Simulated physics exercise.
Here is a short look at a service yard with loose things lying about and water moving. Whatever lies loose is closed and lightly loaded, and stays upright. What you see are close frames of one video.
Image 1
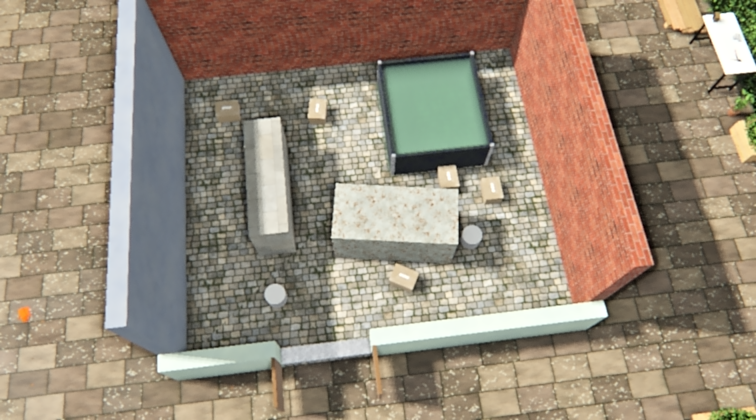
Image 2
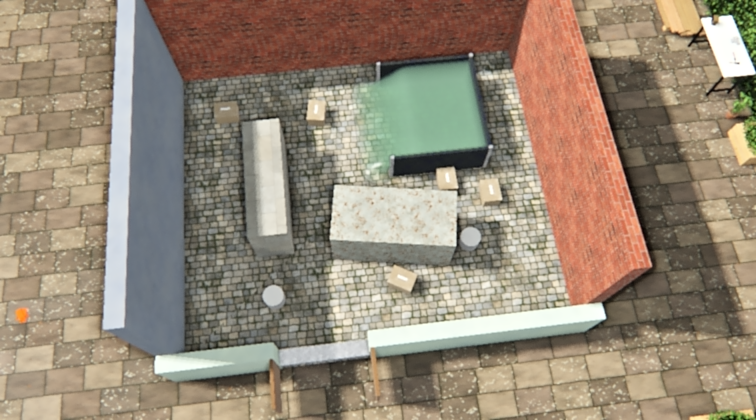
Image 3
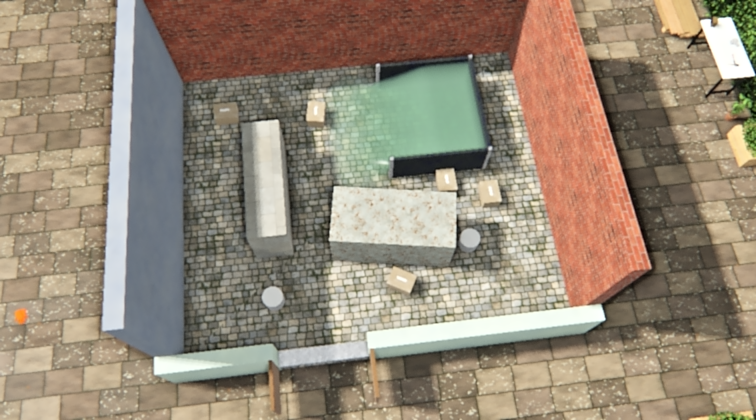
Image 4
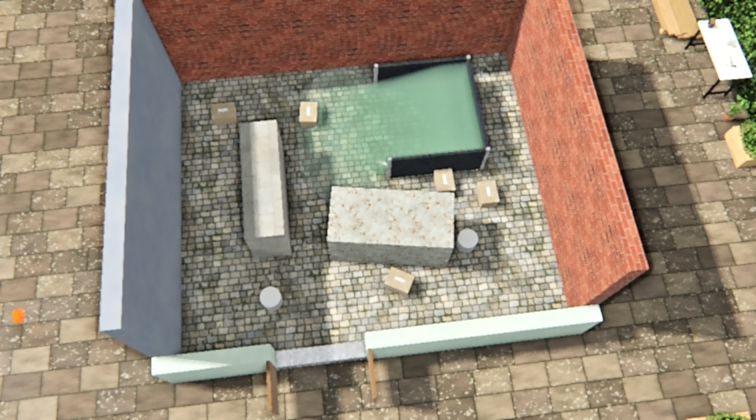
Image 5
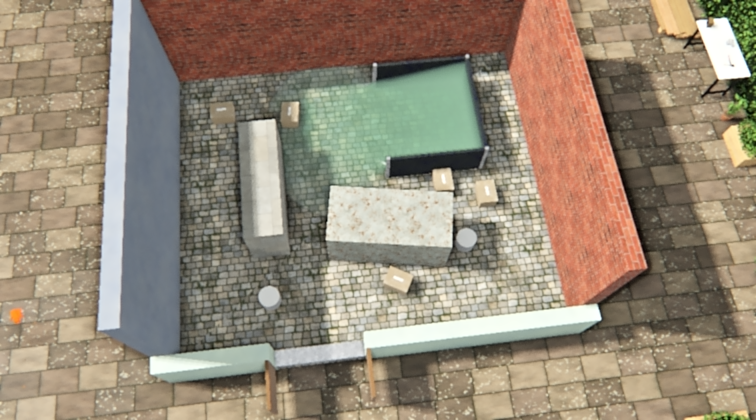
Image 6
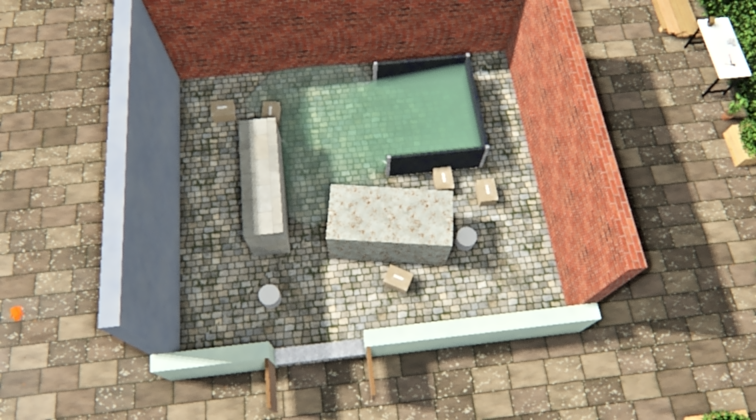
A paved service yard, enclosed by red brick and grey walls with pale low walls in front, is seen from high above. A dark-sided tank of green water stands at the upper right, near two long stone-like blocks, small tan boxes and pale round objects. The tank's left side opens, water spreads leftward across the cobbles, and one box slides left toward the narrow block as the view drifts very slightly.
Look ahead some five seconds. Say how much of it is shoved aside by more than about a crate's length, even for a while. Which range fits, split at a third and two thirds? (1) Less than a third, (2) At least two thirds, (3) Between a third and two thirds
The answer is 3.
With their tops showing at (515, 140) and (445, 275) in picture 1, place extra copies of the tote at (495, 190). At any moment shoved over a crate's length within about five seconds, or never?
First falls short, second falls short.
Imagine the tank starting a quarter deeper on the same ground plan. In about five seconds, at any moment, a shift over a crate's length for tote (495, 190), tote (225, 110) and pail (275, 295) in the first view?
Object 1: Stayed below the mark. Object 2: Passed the mark. Object 3: Passed the mark.
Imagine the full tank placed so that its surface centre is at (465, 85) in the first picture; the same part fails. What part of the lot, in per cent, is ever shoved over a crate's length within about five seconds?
I'd put it at around 40 per cent.
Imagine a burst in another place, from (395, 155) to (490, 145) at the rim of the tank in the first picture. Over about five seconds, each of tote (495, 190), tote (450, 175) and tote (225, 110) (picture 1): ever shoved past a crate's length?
Travels that far, travels that far, falls short.
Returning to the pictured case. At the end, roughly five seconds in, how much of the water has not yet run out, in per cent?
90 in a hundred.
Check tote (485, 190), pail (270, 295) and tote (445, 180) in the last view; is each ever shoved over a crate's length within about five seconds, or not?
As listed: No, swept aside, under that.
A moment on, 1 of 7 are well off their spots; 0 afloat.
Next, 2 of 7 are well off their spots; 2 afloat.
Later, 3 of 7 are well off their spots; 2 afloat.
In the end, 3 of 7 are well off their spots, and 3 have been at some point; 2 afloat.
